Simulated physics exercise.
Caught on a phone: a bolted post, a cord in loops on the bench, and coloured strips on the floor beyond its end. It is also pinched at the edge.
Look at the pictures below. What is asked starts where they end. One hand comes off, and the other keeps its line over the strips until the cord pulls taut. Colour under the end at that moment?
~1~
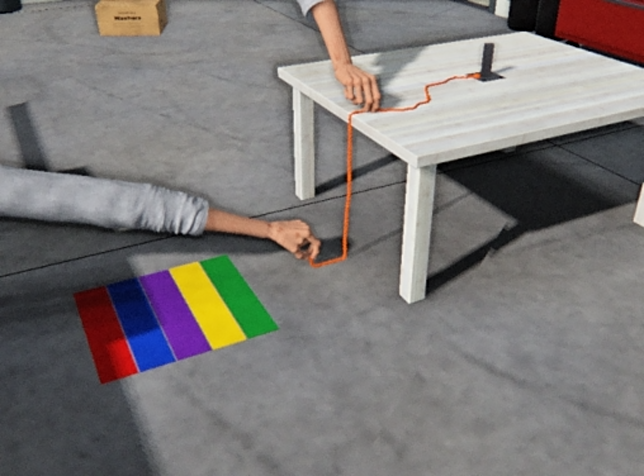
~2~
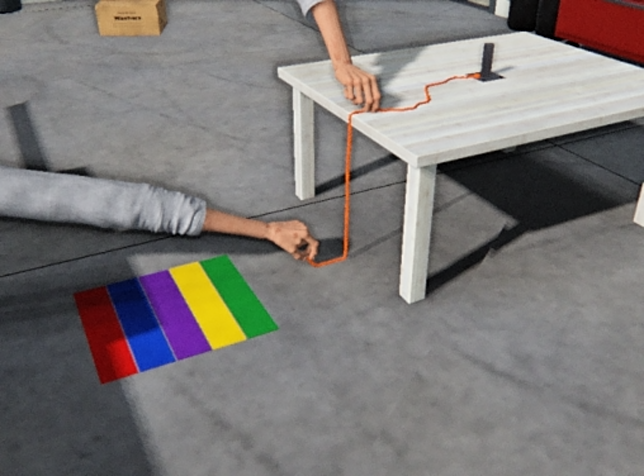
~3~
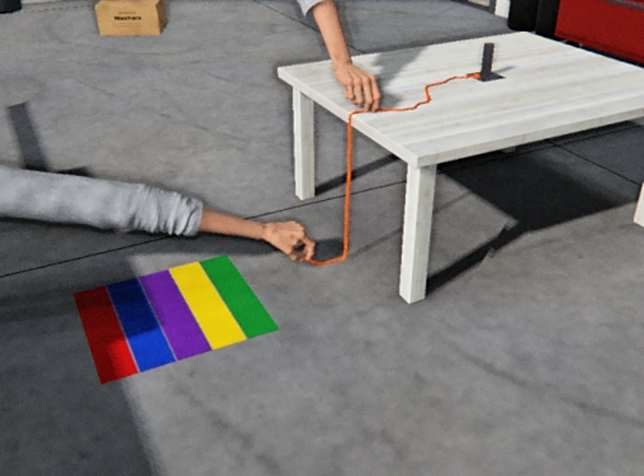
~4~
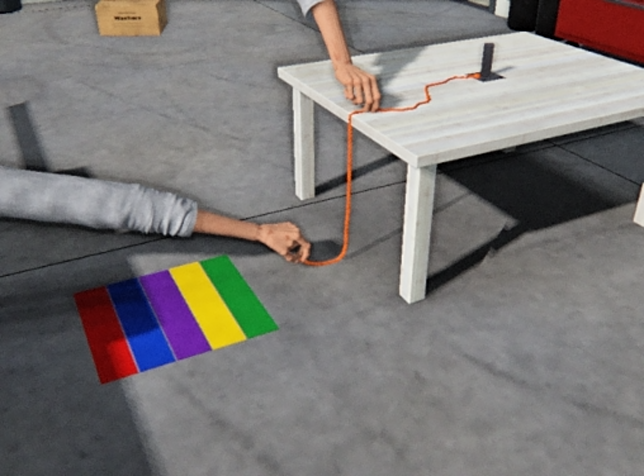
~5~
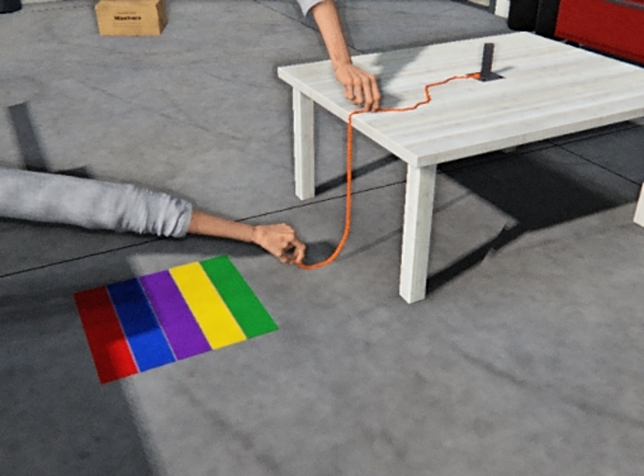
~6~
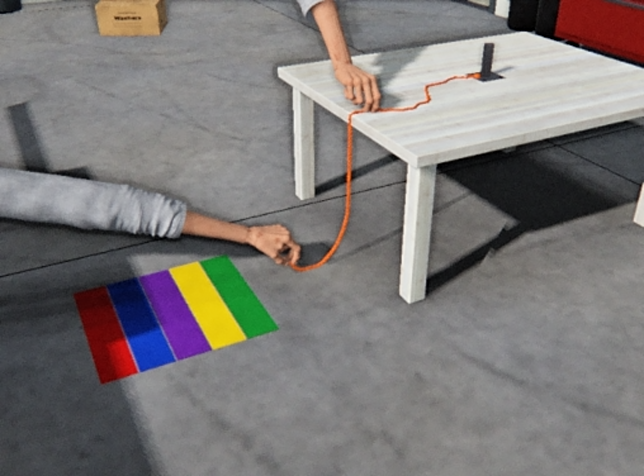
Purple.
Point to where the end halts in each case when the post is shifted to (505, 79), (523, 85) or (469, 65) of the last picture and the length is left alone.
First (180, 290), then (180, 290), then (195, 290).
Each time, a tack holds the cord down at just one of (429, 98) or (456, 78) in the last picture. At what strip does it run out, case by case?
Observed strip, first: Yellow; second: Purple.
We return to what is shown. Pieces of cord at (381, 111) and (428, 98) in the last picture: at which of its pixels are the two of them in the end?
The first moves to (347, 120), the second to (402, 99).
Soon after, end near (219, 281); over green.
Then, end near (186, 290); over yellow.
At full stretch, end near (167, 296); over purple. It gets as far as the purple strip.
